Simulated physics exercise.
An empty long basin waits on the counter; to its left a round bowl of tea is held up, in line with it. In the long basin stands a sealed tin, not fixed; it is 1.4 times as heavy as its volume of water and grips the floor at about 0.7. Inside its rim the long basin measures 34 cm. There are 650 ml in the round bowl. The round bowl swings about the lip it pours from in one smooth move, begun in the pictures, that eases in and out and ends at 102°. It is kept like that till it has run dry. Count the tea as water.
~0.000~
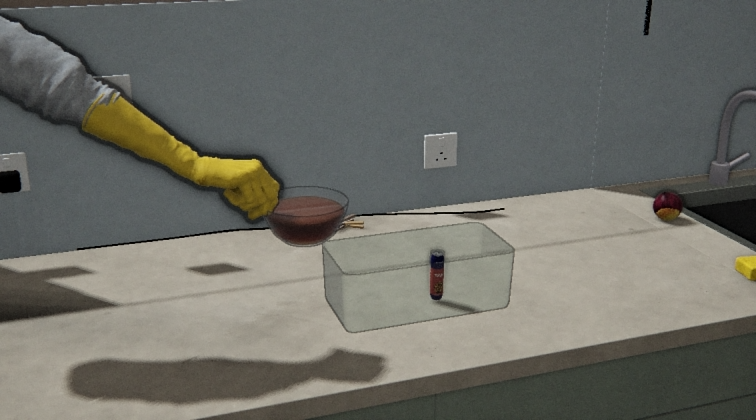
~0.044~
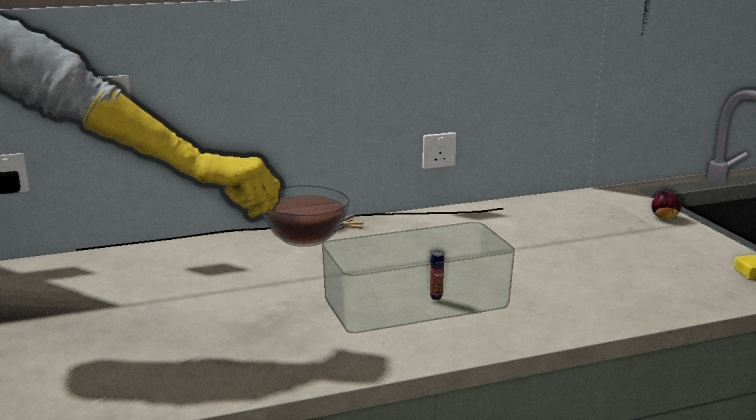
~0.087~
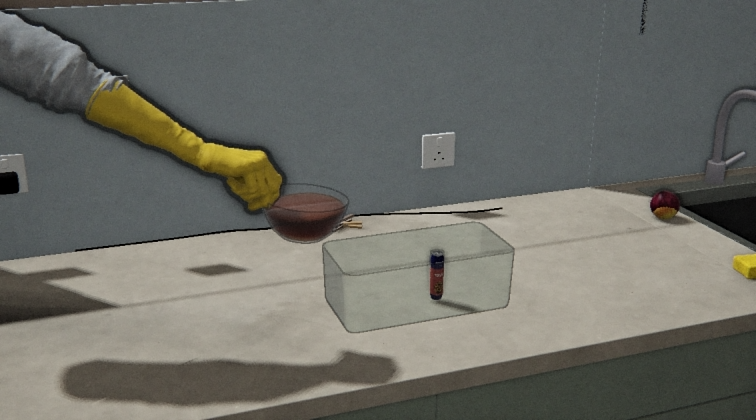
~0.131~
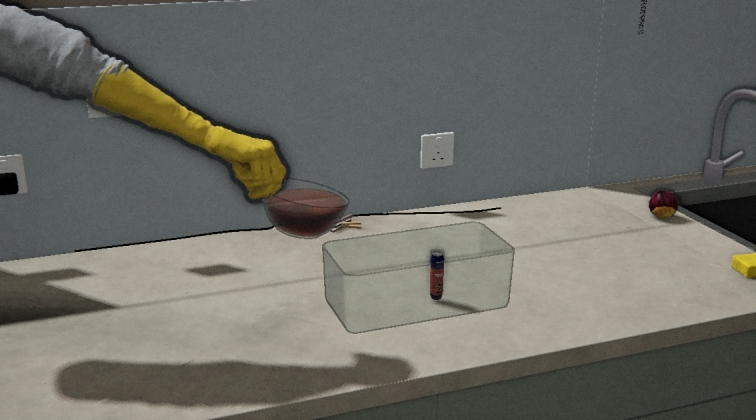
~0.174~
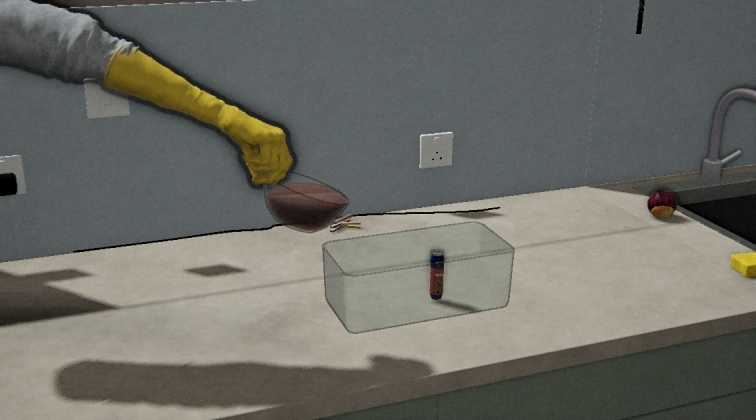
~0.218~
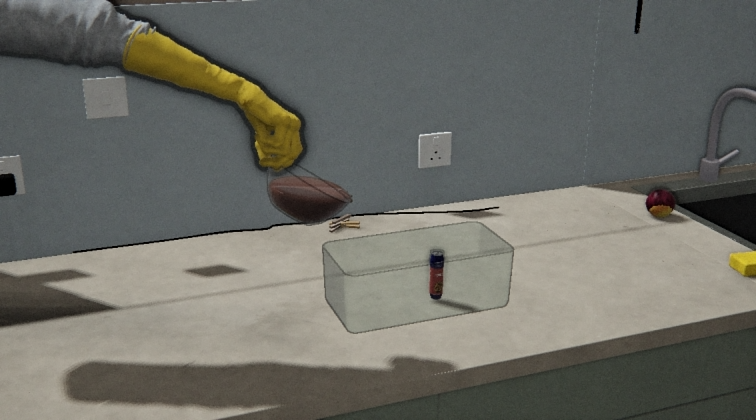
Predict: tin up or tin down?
It goes over.
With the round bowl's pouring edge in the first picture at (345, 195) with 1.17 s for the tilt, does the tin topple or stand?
Then it stays up.
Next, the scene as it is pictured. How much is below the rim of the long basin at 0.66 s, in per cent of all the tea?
About 94 per cent.
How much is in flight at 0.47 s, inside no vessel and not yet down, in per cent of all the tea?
Near 64 in a hundred.
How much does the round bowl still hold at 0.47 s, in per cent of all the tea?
About 24 per cent.
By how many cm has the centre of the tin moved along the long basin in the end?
Some 5.5 cm.
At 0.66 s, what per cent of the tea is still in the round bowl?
Some 0 per cent.
After 0.47 s the tilt is 96° and 25 per cent is still to pour; the tin stands where it began.
After 0.66 s the tilt is 102° and 0 per cent is still to pour; the tin stands 1 cm from where it began.
After 0.85 s the tilt is 102° and 0 per cent is still to pour; the tin stands 1 cm from where it began.
After 1.06 s the tilt is 102° and 0 per cent is still to pour; the tin leans 57°.
In the end the tin lies on its side.
